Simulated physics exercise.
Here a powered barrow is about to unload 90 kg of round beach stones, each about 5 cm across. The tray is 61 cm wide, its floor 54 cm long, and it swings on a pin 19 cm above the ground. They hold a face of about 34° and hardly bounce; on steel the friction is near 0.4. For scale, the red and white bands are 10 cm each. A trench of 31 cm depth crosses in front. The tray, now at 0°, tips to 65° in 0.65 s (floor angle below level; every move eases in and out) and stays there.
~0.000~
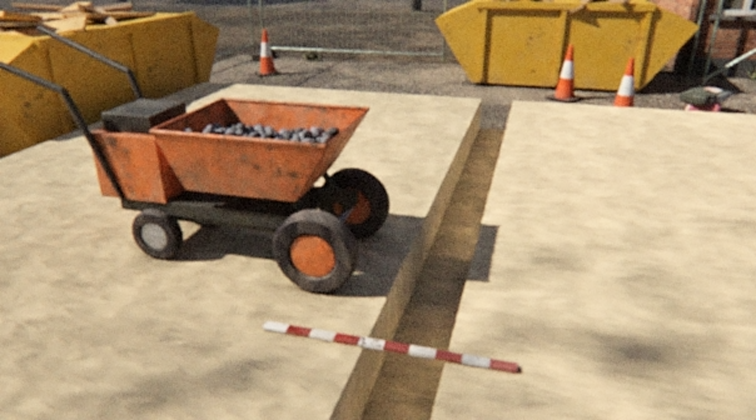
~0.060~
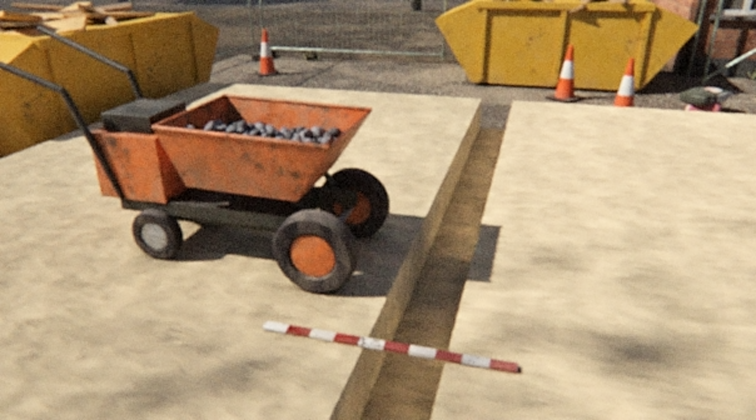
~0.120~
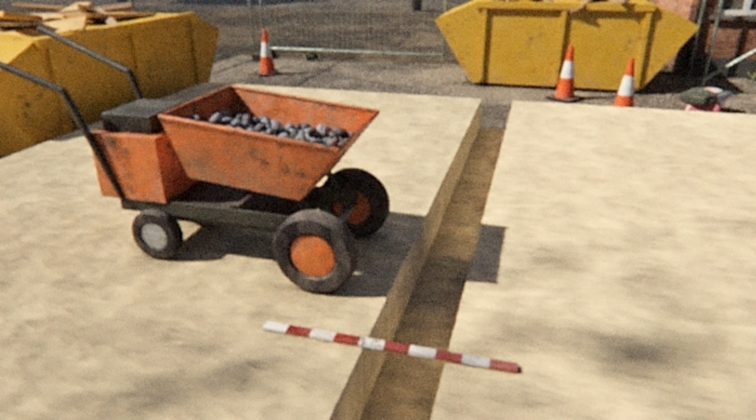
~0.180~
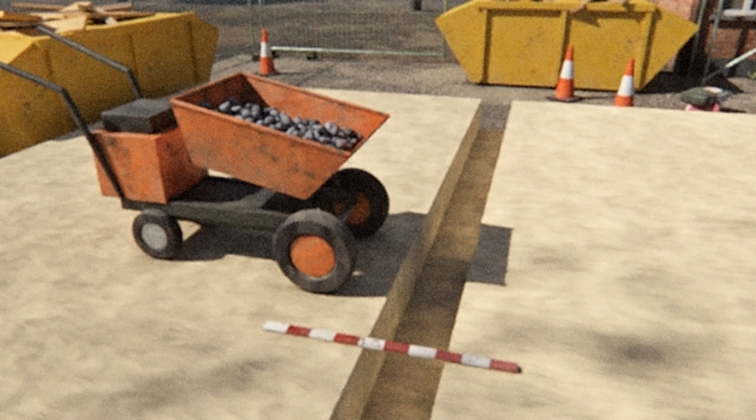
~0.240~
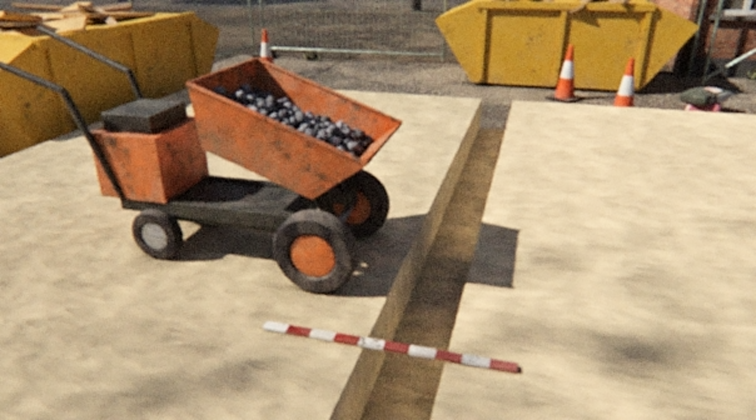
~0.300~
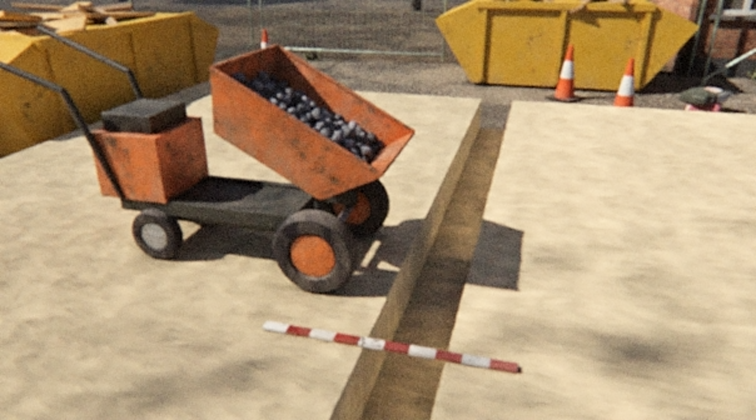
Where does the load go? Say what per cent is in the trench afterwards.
Some 35 per cent of it.
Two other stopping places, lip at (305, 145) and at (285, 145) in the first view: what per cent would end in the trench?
About 45 and 65 per cent.
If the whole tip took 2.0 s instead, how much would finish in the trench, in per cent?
It would be near 55 per cent.
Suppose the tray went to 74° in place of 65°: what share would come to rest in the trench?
It would be near 20 per cent.
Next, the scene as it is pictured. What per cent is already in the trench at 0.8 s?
About 5 per cent by then.
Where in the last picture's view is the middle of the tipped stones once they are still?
Their middle is at about (502, 278).
After 0.5 s the floor is at 55°; 100 % in the tray; the foremost stones are at (402, 184).
After 0.8 s the floor is at 65°; 87 % in the tray, 6 % in the trench, 7 % past the trench; the foremost stones are at (492, 248).
After 1.1 s the floor is at 65°; 34 % in the tray, 8 % in the trench, 58 % past the trench; the foremost stones are at (643, 315).
After 3.0 s the floor is at 65°; 3 % in the tray, 35 % in the trench, 62 % past the trench; the foremost stones are past the picture's edge.
